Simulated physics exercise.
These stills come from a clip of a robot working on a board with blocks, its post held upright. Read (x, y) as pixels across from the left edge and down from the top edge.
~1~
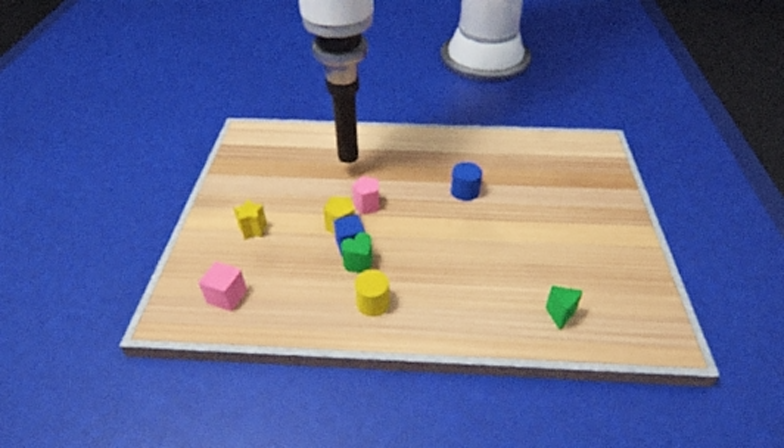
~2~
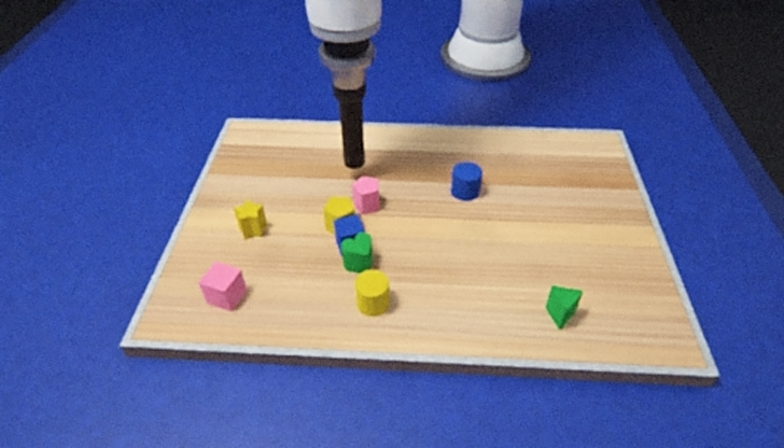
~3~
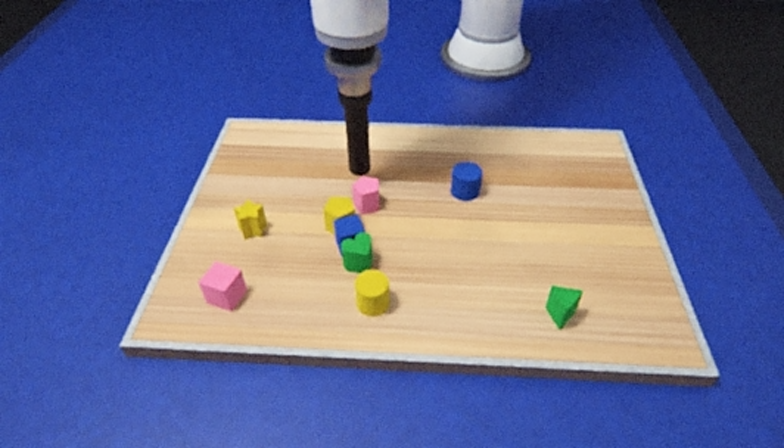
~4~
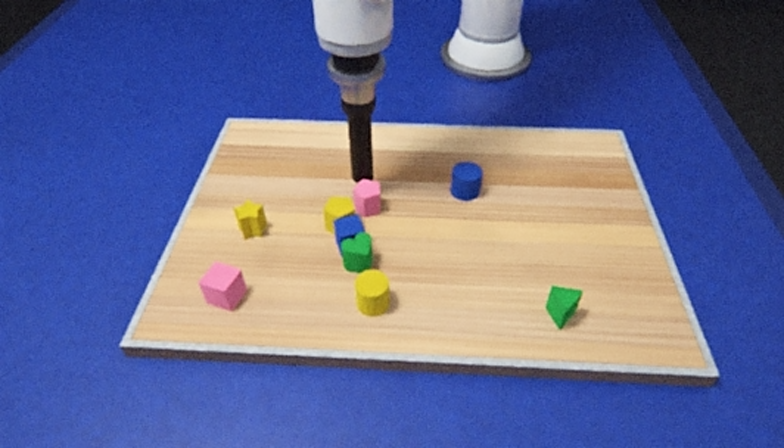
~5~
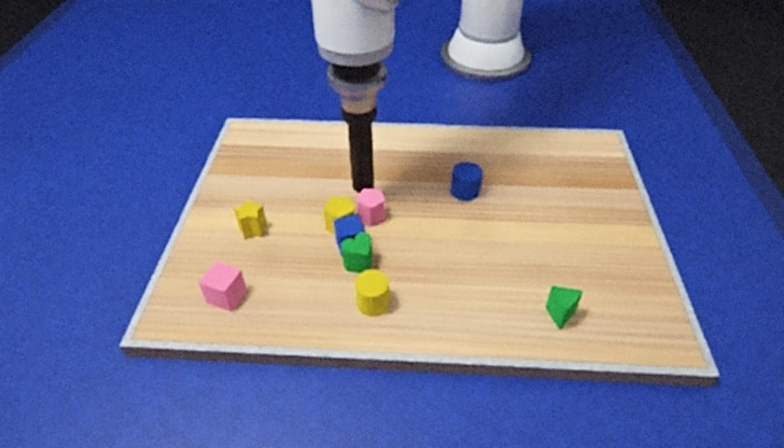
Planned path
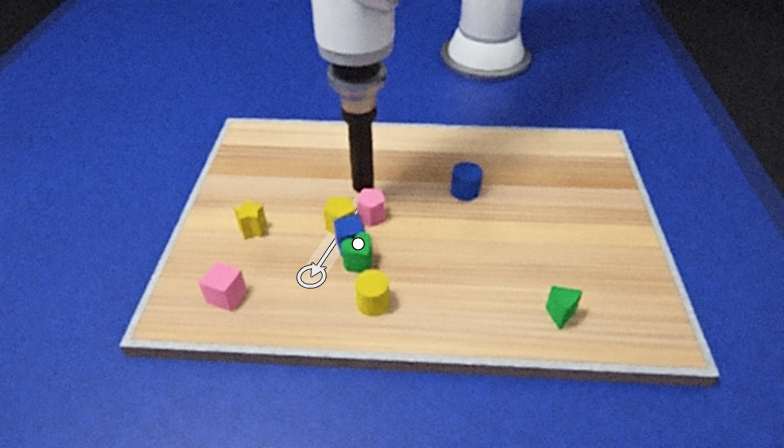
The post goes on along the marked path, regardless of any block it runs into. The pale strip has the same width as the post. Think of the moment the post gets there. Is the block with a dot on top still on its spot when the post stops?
Short answer: No.
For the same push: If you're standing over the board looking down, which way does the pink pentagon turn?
Top view: Counterclockwise.
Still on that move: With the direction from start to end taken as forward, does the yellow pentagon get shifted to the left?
No - that is not the case.
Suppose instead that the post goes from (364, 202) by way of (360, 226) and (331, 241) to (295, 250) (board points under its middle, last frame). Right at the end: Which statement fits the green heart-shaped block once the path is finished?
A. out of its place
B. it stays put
The correct letter is A.
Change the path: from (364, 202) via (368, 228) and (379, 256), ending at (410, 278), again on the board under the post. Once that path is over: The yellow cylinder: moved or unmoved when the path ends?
By the end it is where it was.
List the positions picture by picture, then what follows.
In the first picture, tip of the post (348, 157), middles of tops, yellow pentagon (339, 206), blue square piece (349, 225), green heart-shaped block (358, 244), pink pentagon (366, 185).
In the second picture, post (355, 163), nothing pushed.
In the third picture, post (360, 169), nothing pushed.
In the fourth picture, post (363, 177), pink pentagon (367, 188).
In the fifth picture, post (363, 187), yellow pentagon (339, 206), blue square piece (349, 225), green heart-shaped block (358, 244), pink pentagon (371, 197).
The line goes straight from (364, 202) to (312, 276); the dot is on the green heart-shaped block.
On the path given first. One third of the way, post (346, 210); yellow pentagon (323, 217); blue square piece (347, 229), turned 20° anticlockwise; pink pentagon (370, 208), turned 70° anticlockwise.
Two thirds of the way, post (328, 234); yellow pentagon (299, 231), turned 25° clockwise; blue square piece (346, 241), turned 35° anticlockwise; green heart-shaped block (364, 253), turned 20° anticlockwise; pink pentagon (370, 208), turned 70° anticlockwise.
At the end, post (309, 261); yellow pentagon (295, 233), turned 40° clockwise; blue square piece (345, 245), turned 45° anticlockwise; green heart-shaped block (367, 255), turned 30° anticlockwise; pink pentagon (370, 208), turned 70° anticlockwise.
